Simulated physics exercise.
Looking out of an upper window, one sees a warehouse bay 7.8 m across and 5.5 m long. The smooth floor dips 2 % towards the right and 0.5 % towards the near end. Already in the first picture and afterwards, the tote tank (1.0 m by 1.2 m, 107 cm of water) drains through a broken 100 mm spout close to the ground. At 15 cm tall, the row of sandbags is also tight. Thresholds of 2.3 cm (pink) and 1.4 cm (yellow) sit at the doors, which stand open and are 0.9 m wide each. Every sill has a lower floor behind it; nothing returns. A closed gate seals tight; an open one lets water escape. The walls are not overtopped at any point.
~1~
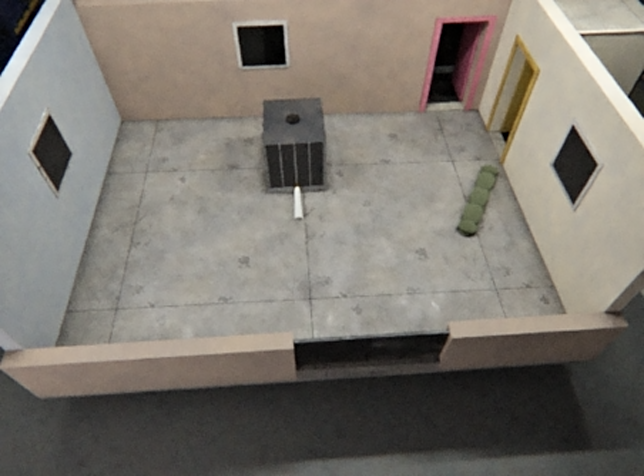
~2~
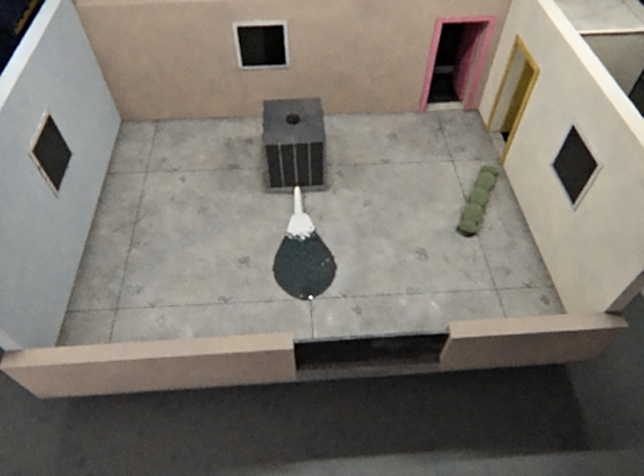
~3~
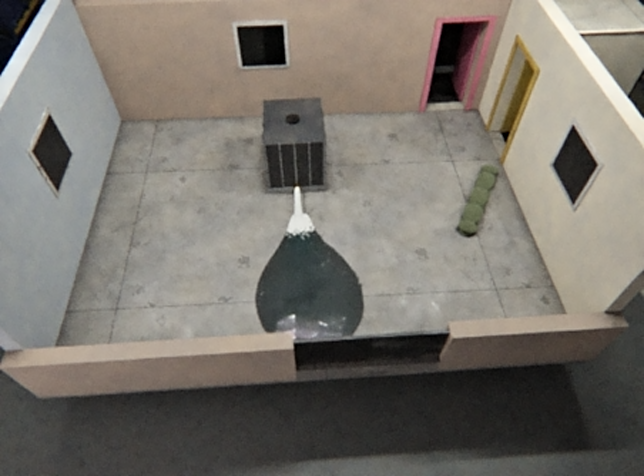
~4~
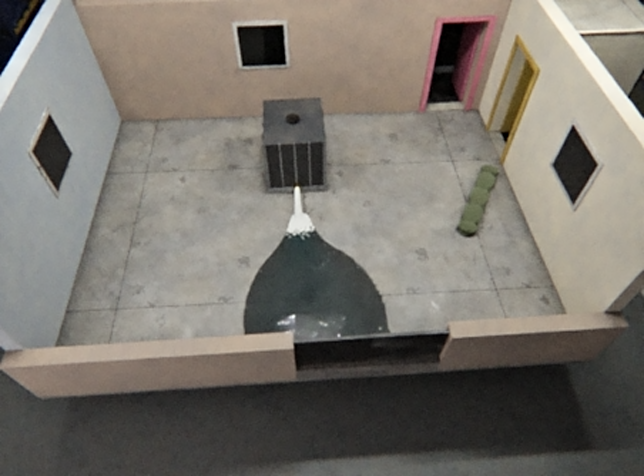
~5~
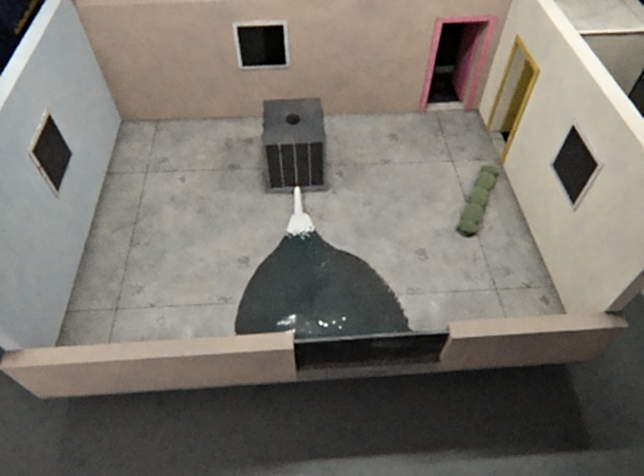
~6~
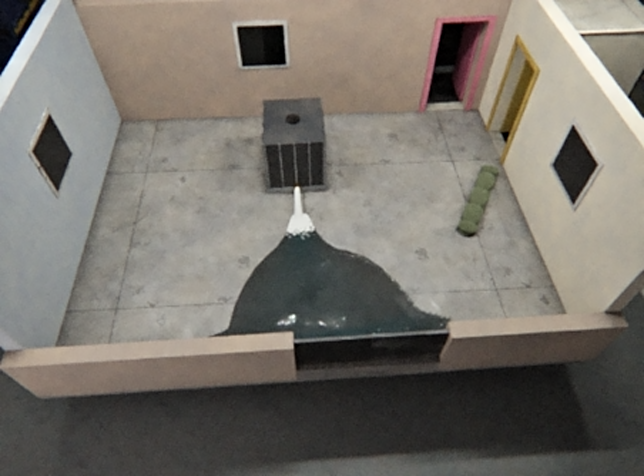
A roofless room with a grey concrete floor, a pale blue left wall and a cream right wall is seen steadily from high above its low front wall. A dark ribbed tank stands near the back, with green rounded objects at right near pink and yellow doorways. Water shoots from the tank's base toward the viewer, spreading into a dark sheet that reaches the front wall and widens along it, further to the right.
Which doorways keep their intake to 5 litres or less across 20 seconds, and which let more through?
Across that span, at the pink door the intake stays at or under 5 litres; at the yellow door the intake stays at or under 5 litres.
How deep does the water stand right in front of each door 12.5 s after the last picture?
Reading (cm) - pink: 0.6; yellow: 1.4.
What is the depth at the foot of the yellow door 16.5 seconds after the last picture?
The depth there is around 2.0 cm.
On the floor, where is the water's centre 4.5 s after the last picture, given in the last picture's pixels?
Centre of water: Approx. (368, 312).
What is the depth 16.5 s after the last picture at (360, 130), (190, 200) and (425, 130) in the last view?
In that order: 0.0, 0.0 and 0.6 cm.
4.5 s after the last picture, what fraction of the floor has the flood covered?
I'd say some 25 in a hundred.
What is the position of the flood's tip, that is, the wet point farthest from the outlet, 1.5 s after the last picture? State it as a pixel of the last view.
The front reaches farthest at about (543, 340).
Then, 1.5 s after the last picture water covers 20 % of the floor and is deepest (6 cm) near (303, 354); pink door not reached, yellow door not reached.
Then, 4.5 s after the last picture water covers 25 % of the floor and is deepest (6 cm) near (566, 339); pink door not reached, yellow door not reached.
Then, 8.5 s after the last picture water covers 30 % of the floor and is deepest (7 cm) near (566, 339); pink door not reached, yellow door 0.81 cm at the sill, 0 L in.
Then, 12.5 s after the last picture water covers 35 % of the floor and is deepest (8 cm) near (566, 339); pink door 0.63 cm at the sill, 0 L in, yellow door 1.5 cm at the sill, 0 L in.
Then, 16.5 s after the last picture water covers 45 % of the floor and is deepest (8 cm) near (566, 339); pink door 1.5 cm at the sill, 0 L in, yellow door 2 cm at the sill, 1 L in.
